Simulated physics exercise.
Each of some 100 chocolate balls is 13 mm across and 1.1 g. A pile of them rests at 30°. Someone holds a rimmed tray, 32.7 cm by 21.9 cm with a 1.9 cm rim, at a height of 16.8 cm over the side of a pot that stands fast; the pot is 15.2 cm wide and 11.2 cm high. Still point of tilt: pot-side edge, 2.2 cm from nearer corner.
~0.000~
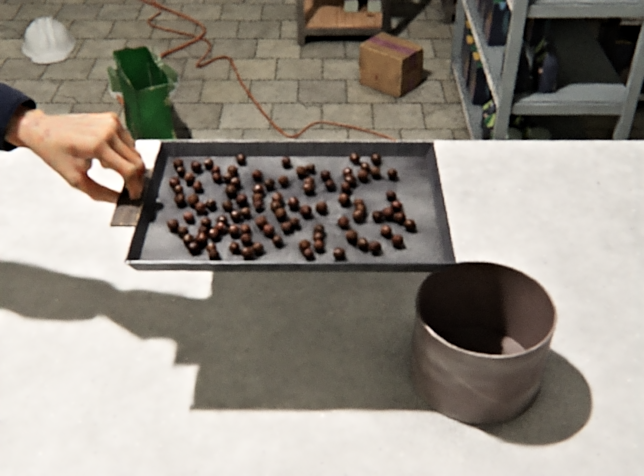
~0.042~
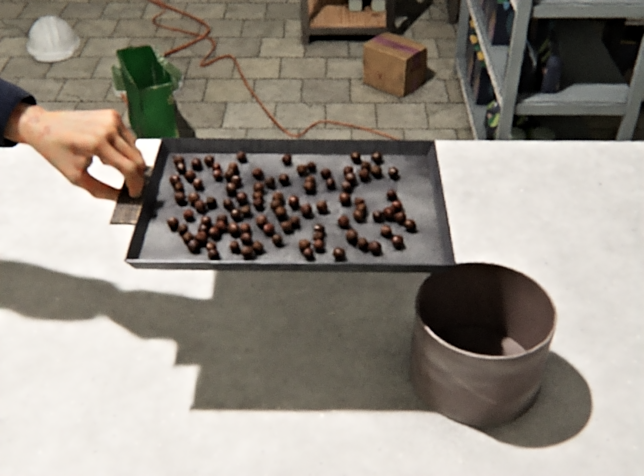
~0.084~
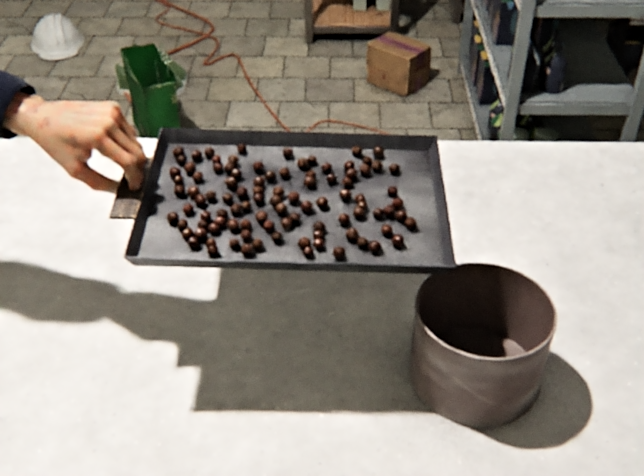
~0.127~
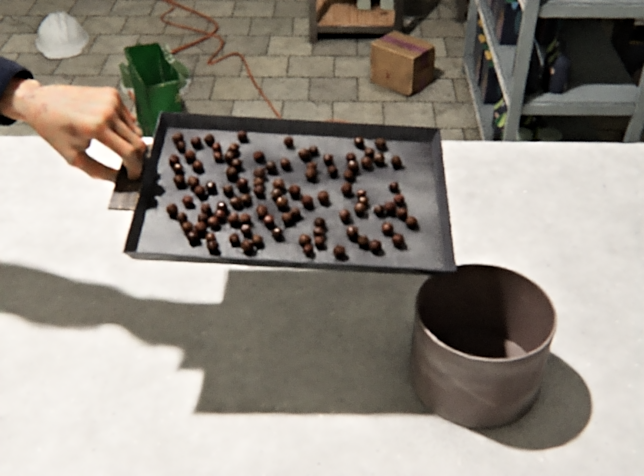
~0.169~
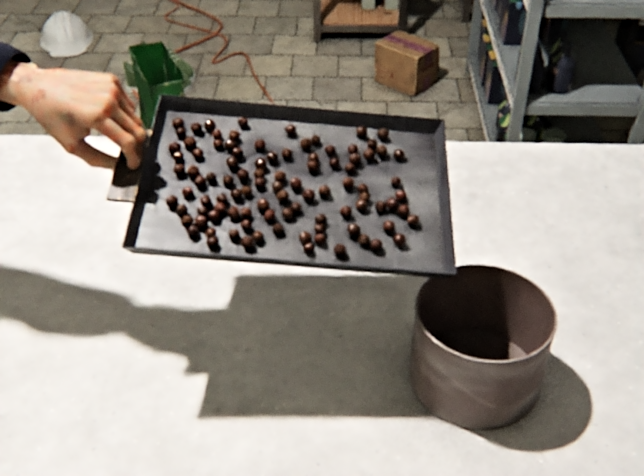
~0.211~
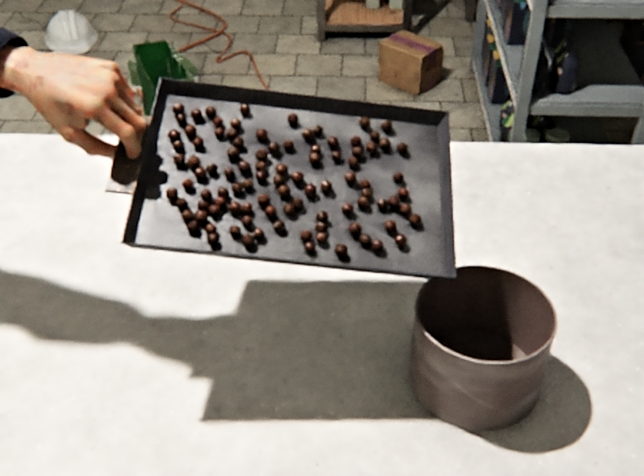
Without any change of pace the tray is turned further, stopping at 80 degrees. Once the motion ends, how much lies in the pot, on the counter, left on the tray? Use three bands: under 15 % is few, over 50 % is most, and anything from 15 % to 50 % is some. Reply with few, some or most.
Pot: Some, counter: Most, tray: Few.
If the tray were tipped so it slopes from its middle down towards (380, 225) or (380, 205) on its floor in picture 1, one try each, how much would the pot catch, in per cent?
Estimate: Some 80 % and some 25 % respectively.
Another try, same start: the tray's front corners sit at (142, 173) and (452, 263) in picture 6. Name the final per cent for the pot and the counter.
Final per cent - pot 30, counter 70.
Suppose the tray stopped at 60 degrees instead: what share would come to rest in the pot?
Roughly 30 %.
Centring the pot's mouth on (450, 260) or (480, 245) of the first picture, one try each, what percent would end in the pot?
The shares would be near 0 and 0 per cent respectively.
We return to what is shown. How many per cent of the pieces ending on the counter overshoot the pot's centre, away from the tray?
Some 20 per cent of the spill lies beyond the centre.
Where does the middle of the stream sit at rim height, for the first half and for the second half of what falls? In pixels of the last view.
Around (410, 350), then (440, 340).
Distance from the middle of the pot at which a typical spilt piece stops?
About 18 centimetres.
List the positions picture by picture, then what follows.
Tray tilt 0 degrees, front corners at (134, 257) and (448, 258); middle of the pieces at (276, 207); pot at (486, 305), in the first picture.
Tray tilt 1 degrees, front corners at (133, 256) and (447, 259); middle of the pieces at (276, 205), in the second picture.
Tray tilt 3 degrees, front corners at (133, 252) and (447, 261), lowest corner right front; middle of the pieces at (276, 201), in the third picture.
Tray tilt 8 degrees, front corners at (132, 247) and (448, 264), lowest corner right front; middle of the pieces at (277, 194), in the fourth picture.
Tray tilt 13 degrees, front corners at (131, 242) and (448, 267), lowest corner right front; middle of the pieces at (278, 187), in the fifth picture.
Tray tilt 18 degrees, front corners at (131, 237) and (448, 270), lowest corner right front; middle of the pieces at (279, 181); pot at (486, 311). Its pace works out near 115 degrees a second, in the sixth picture.
Then, at 0.48 s, tilt 49 degrees; the tray holds 100 %, the pot 0 %.
Then, at 0.66 s, tilt 70 degrees; the tray holds 75 %, the pot 5 %.
After 0.96 s, tilt 80 degrees; the tray holds 5 %, the pot 35 %.
In the end, at 1.8 s, pot 40 %, counter 60 %, tray 0 %.
